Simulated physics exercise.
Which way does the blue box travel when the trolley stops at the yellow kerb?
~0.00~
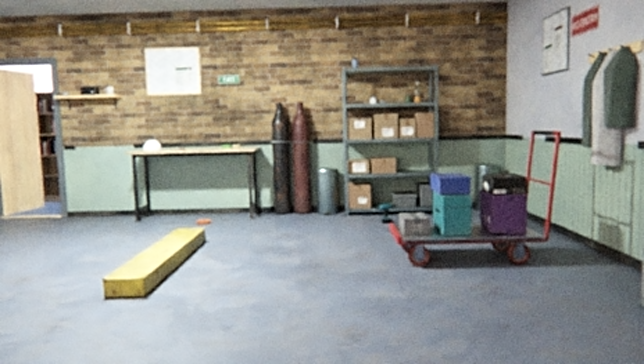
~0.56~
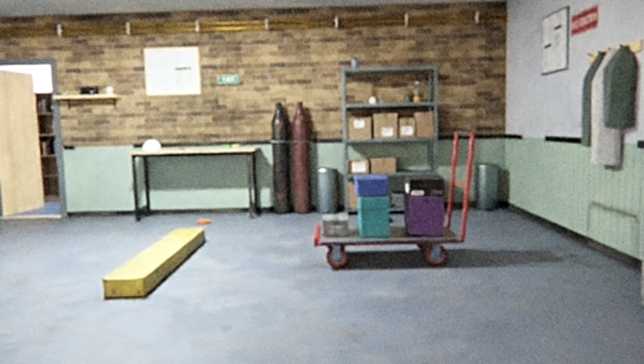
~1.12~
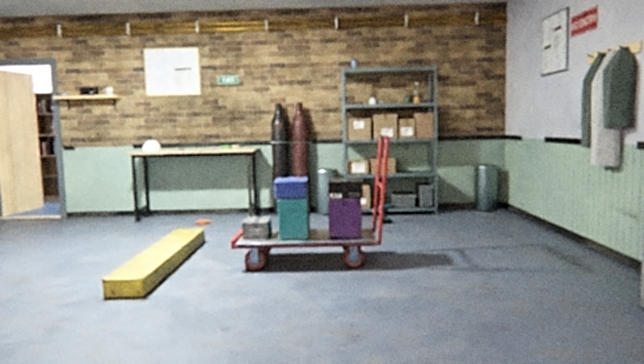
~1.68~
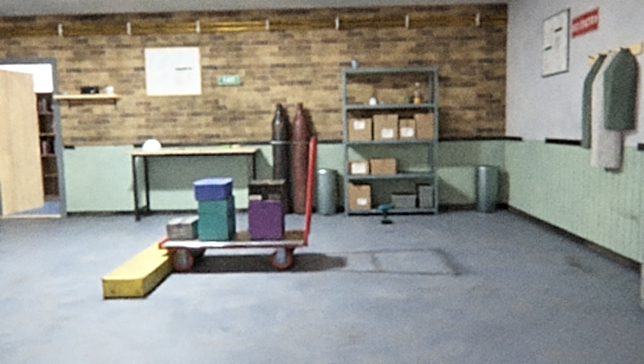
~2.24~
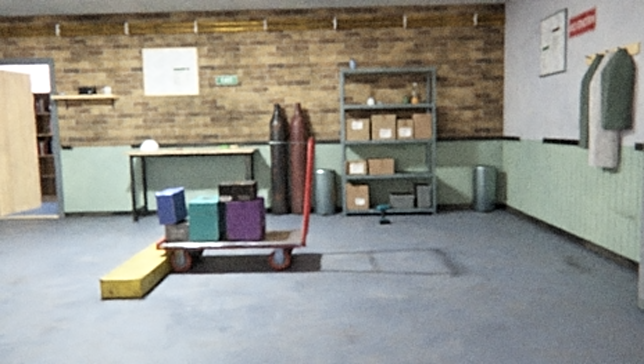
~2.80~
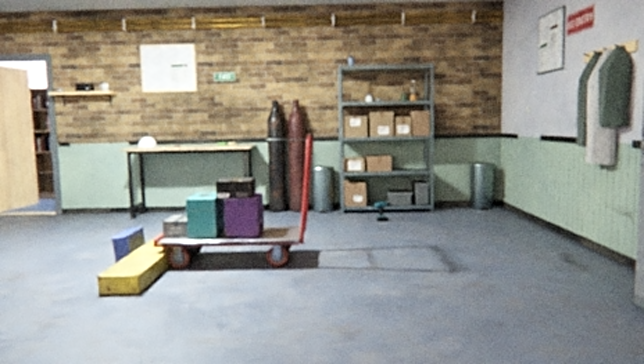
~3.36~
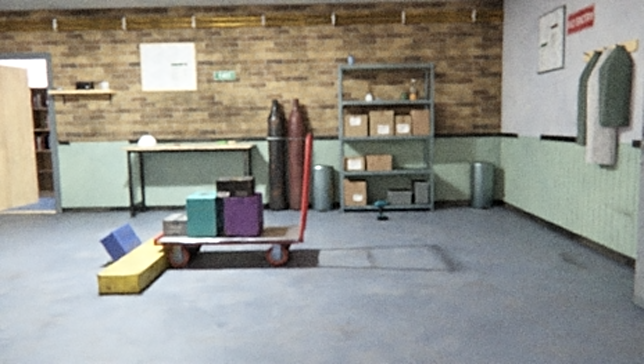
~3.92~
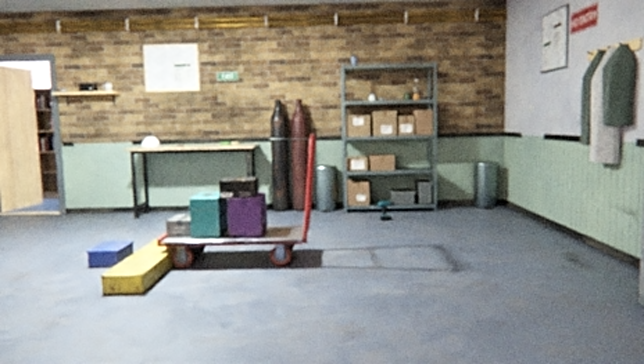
The blue box carries on to the left, coming off the front of the trolley and dropping to the floor past the kerb.
